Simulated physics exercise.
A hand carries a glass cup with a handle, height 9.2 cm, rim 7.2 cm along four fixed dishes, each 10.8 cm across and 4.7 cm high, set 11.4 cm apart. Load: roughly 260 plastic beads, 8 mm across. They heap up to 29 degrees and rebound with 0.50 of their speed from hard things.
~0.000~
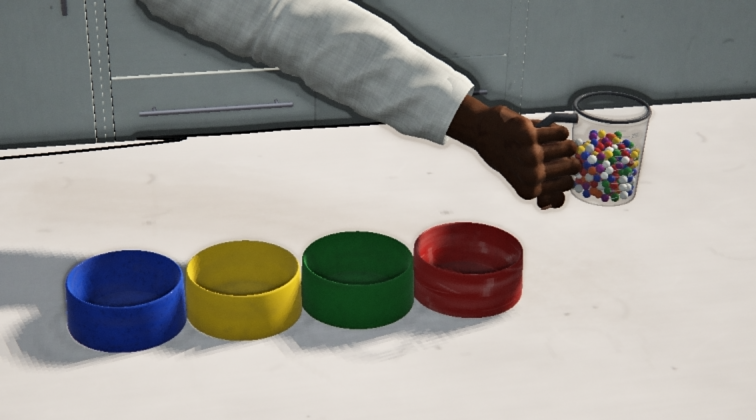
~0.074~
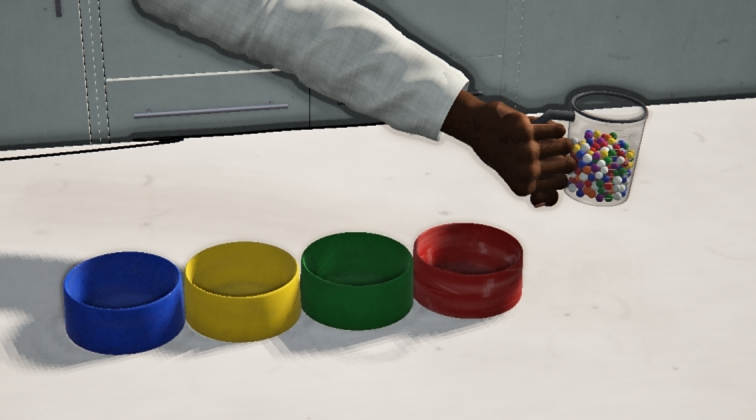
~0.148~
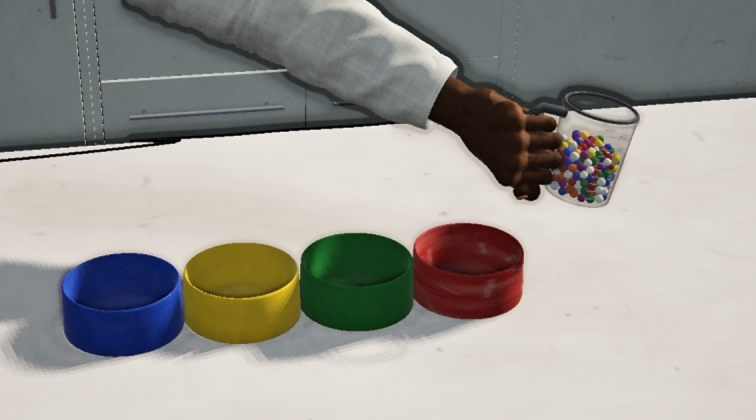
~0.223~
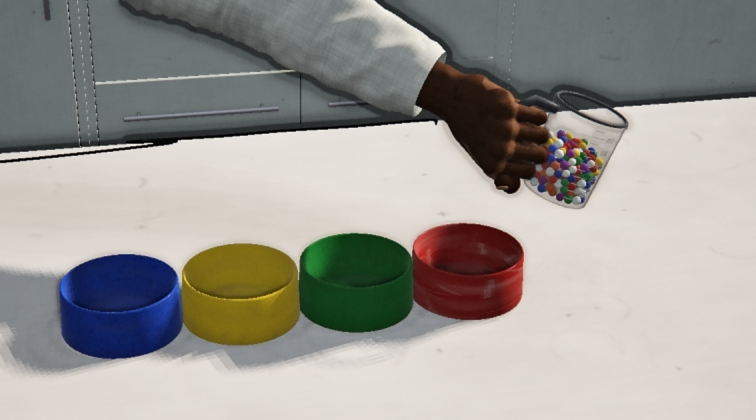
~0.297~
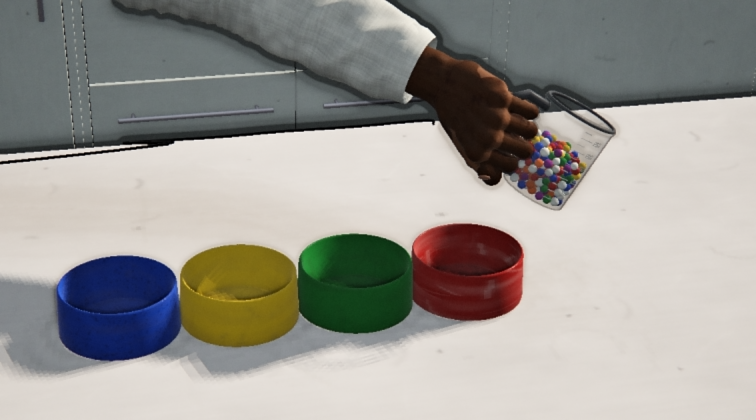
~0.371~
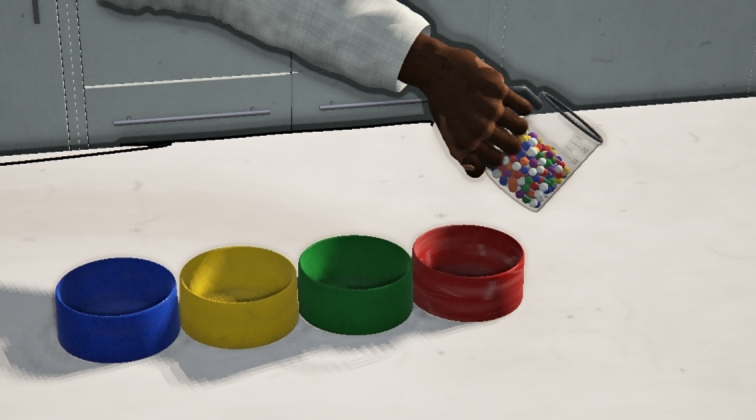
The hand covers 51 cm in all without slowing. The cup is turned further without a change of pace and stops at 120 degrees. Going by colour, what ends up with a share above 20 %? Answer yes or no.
Red: Yes, blue: No, green: Yes, yellow: No, counter: No.
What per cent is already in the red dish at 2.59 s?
Near 45 per cent so far.
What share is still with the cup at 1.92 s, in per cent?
Roughly 0 per cent.
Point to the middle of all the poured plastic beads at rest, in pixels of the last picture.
Around (427, 288).
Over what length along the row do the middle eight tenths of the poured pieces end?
Some 15 cm.
After 1.30 s, tilt 120 degrees; cup holds 10 %, red 45 %, green 35 %.
Then, at 1.92 s, tilt 120 degrees; cup holds 0 %, red 45 %, green 45 %.
Then, at 2.59 s, tilt 120 degrees; cup holds 0 %, red 45 %, green 45 %.
By 2.9 s all is still; red 45 %, blue 0 %, green 45 %, yellow 0 %, counter 10 %.
